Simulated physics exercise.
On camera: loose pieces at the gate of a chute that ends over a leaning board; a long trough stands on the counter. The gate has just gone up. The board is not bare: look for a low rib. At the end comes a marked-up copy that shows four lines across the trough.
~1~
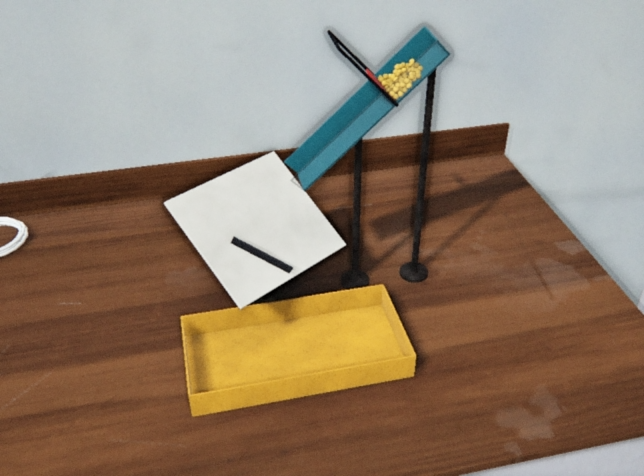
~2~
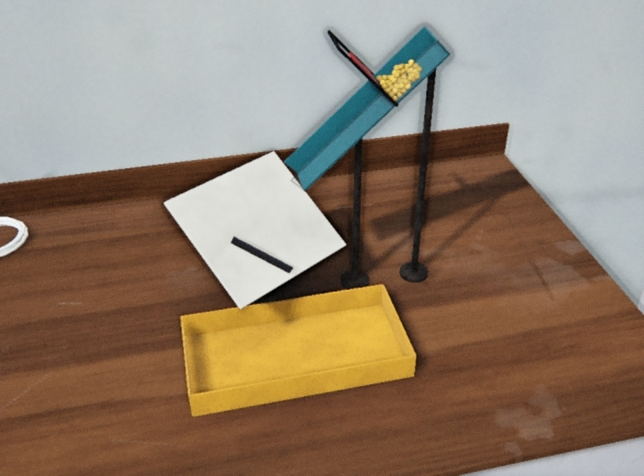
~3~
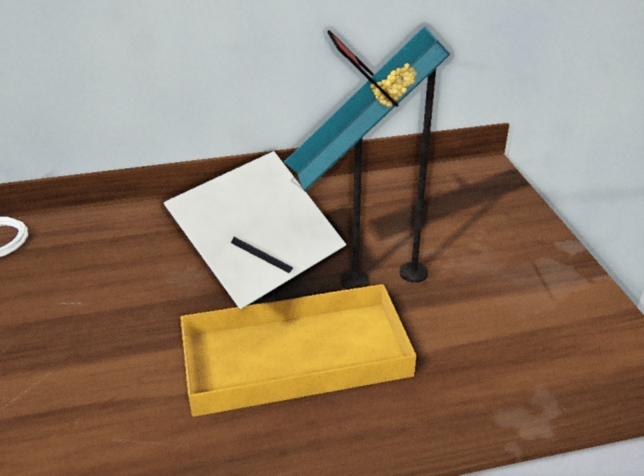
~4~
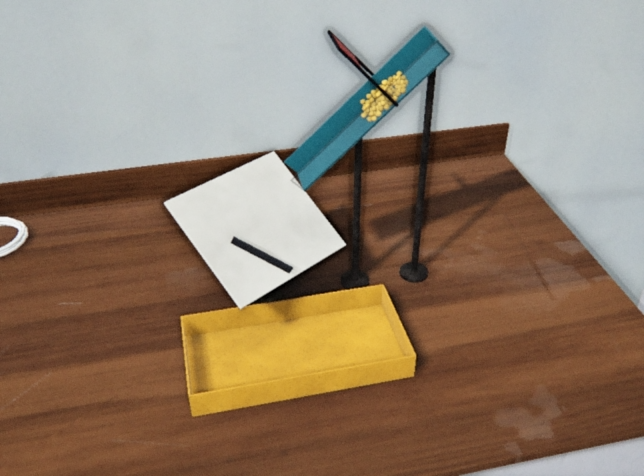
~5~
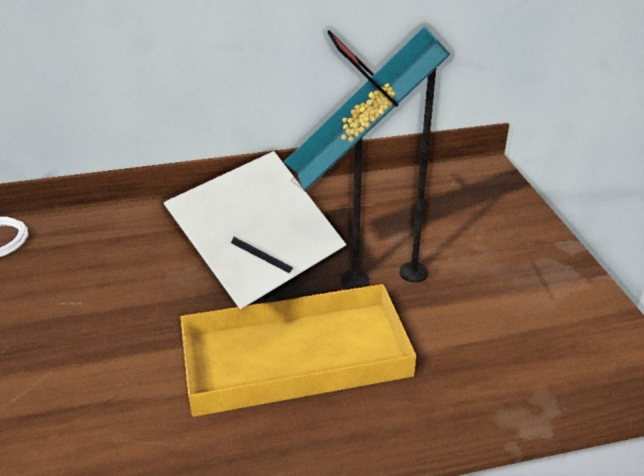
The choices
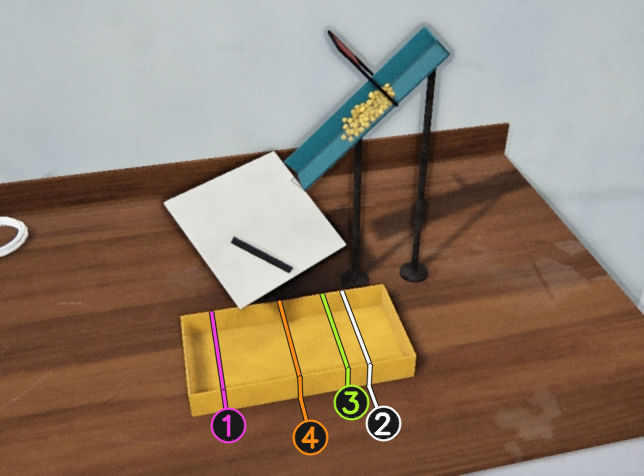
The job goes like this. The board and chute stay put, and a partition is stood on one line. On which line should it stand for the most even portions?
3.
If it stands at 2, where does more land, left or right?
The left side.
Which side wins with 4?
The right side.
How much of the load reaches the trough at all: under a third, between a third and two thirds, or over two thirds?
About that: Over two thirds.
On the marked copy, line 1 crosses the front rim at (223, 390); line 2 crosses the front rim at (369, 364); line 3 crosses the front rim at (347, 368); line 4 crosses the front rim at (299, 376).
For line 1, of what is caught, none on the left of the divider, all on the right.
For line 2, of what is caught, nearly all on the left of the divider, a small part on the right.
For line 3, of what is caught, about half on the left of the divider, about half on the right.
For line 4, of what is caught, a small part on the left of the divider, nearly all on the right.
